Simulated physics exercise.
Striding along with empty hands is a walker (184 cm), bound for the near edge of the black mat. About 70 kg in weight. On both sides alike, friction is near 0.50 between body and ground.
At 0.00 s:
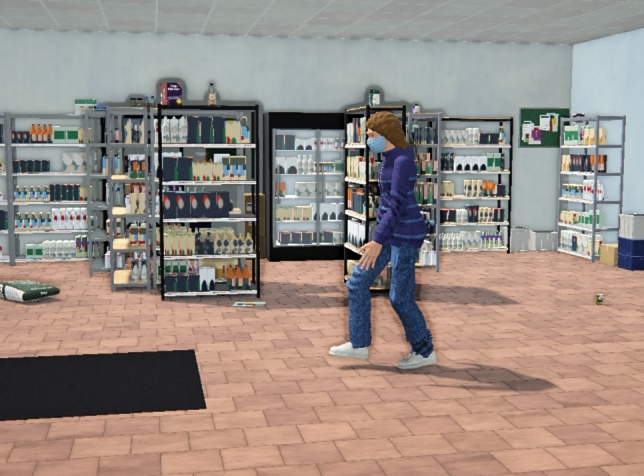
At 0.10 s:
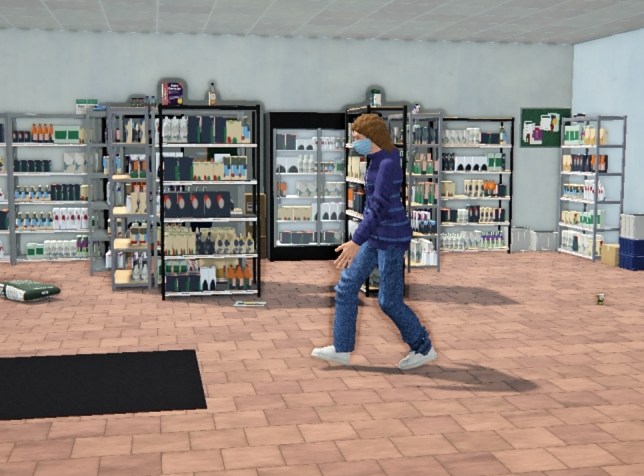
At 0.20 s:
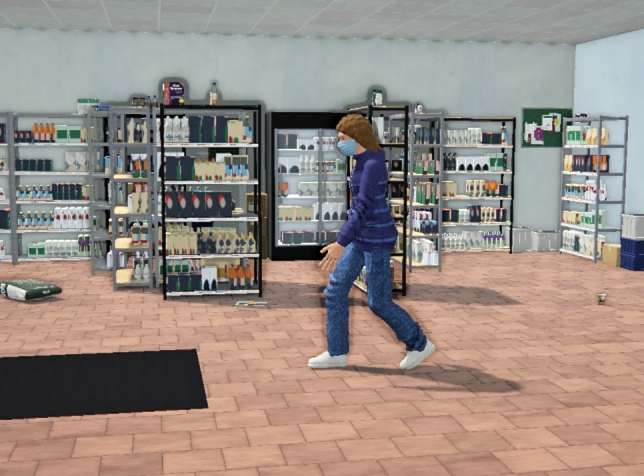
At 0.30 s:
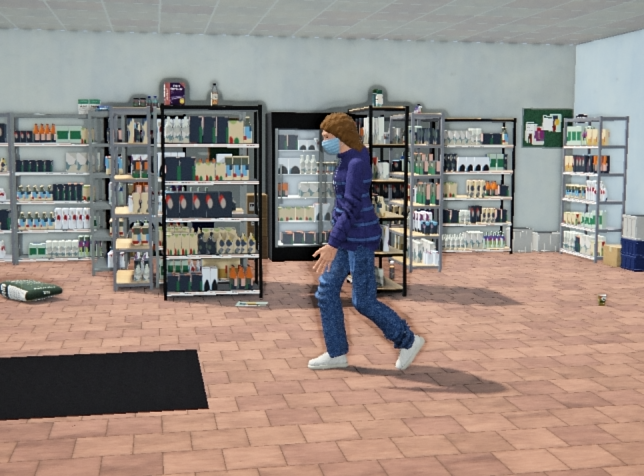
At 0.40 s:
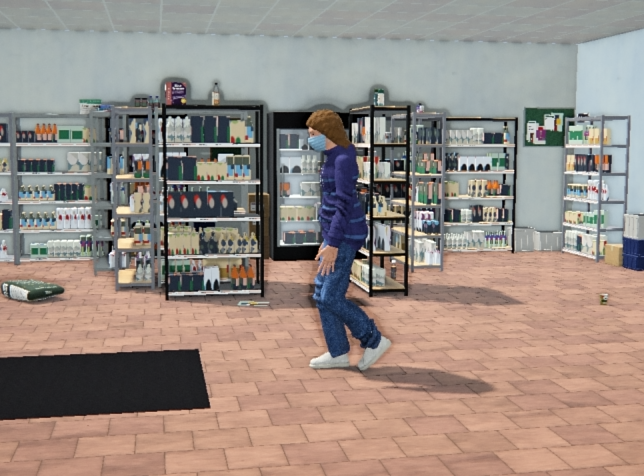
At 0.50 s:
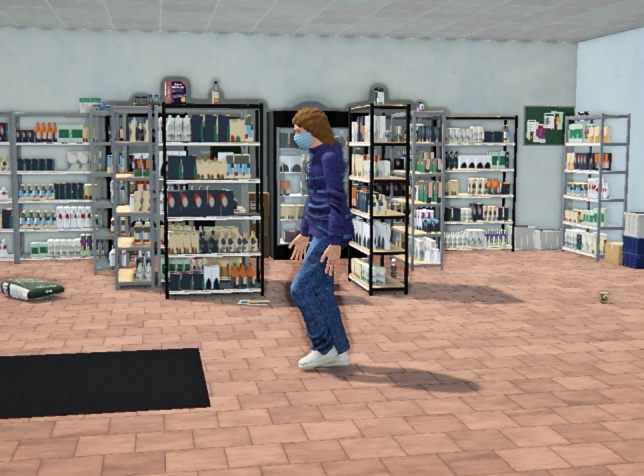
A shop with pinkish-brown floor tiles and pale blue walls is seen from across the room at about standing height, in a nearly still view. Grey and black shelves of bottles and packets line the back, with a black mat at lower left and a green board at right. A long-haired person in a face mask, purple top and jeans walks leftward a few steps, empty hands swinging low.
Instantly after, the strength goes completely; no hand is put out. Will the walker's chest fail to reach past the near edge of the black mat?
Yes, it stays short.
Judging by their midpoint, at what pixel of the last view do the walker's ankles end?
I'd say somewhere around (294, 362).
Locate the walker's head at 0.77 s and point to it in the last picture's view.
Near pixel (279, 180).
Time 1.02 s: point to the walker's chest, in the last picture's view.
Position at that time, last view: Approx. (272, 285).
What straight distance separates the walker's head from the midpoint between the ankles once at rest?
About 60 cm.
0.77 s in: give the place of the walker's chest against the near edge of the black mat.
Some 60 cm short of it.
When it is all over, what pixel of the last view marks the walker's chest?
End point, final frame: Around (282, 374).
After 0.77 s the walker's chest is 60 cm short of the near edge of the black mat, near (290, 219) in the last picture's view; the walker's hips 63 cm short of the near edge of the black mat.
After 1.02 s the walker's chest is 46 cm short of the near edge of the black mat, near (272, 285) in the last picture's view; the walker's hips 56 cm short of the near edge of the black mat.
After 1.32 s the walker's chest is 36 cm short of the near edge of the black mat, near (263, 317) in the last picture's view.
When all is still (3.3 s), walker's hips stop short of the near edge of the black mat; walker's head stops short of the near edge of the black mat; walker's chest stops short of the near edge of the black mat.
